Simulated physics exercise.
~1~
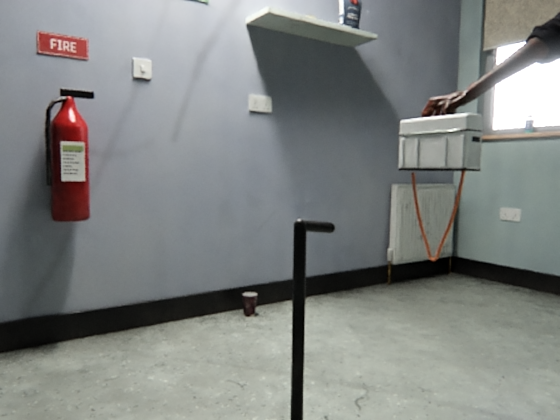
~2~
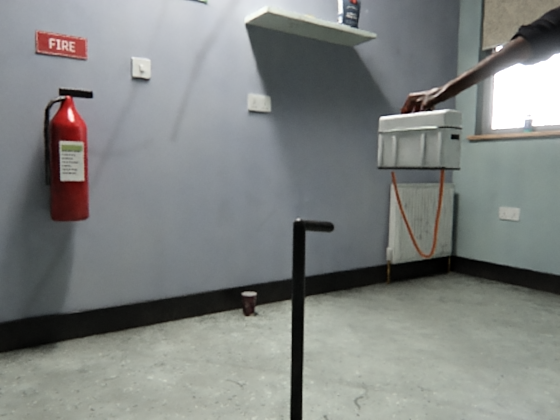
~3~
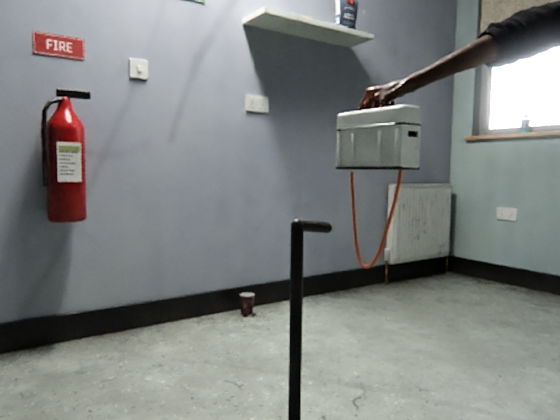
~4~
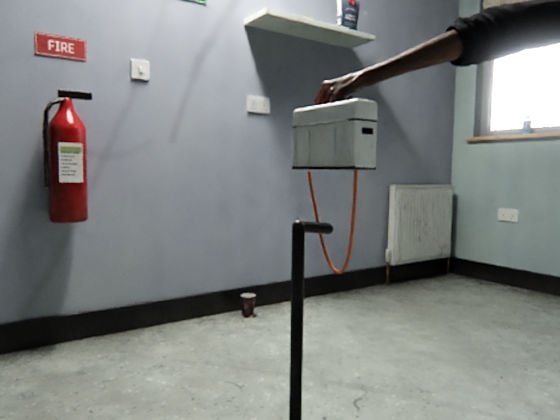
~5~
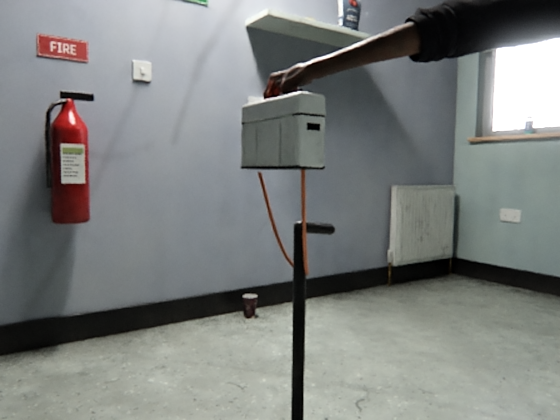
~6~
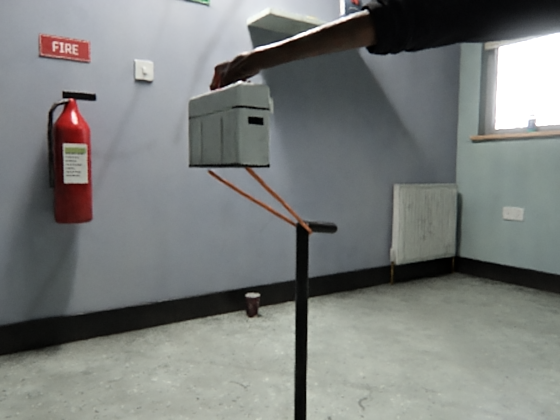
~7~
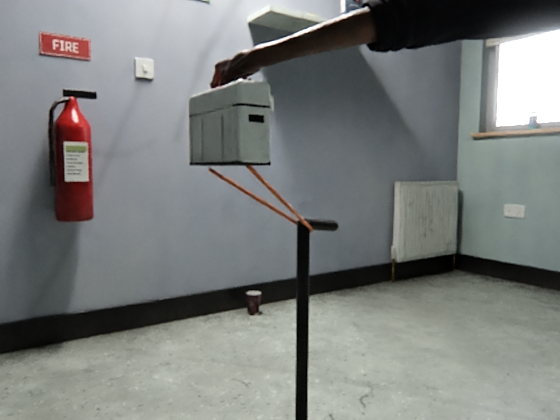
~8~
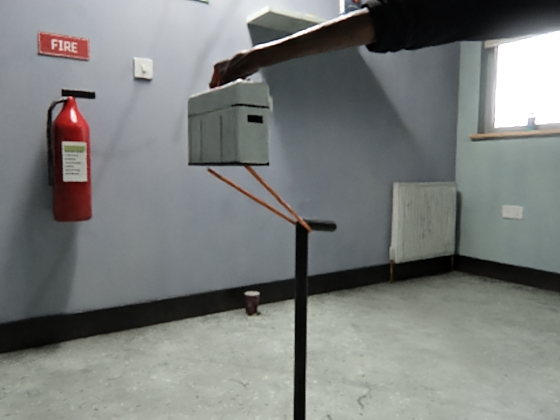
A white case carried left by a hand snags its orange loop on a post and stops.
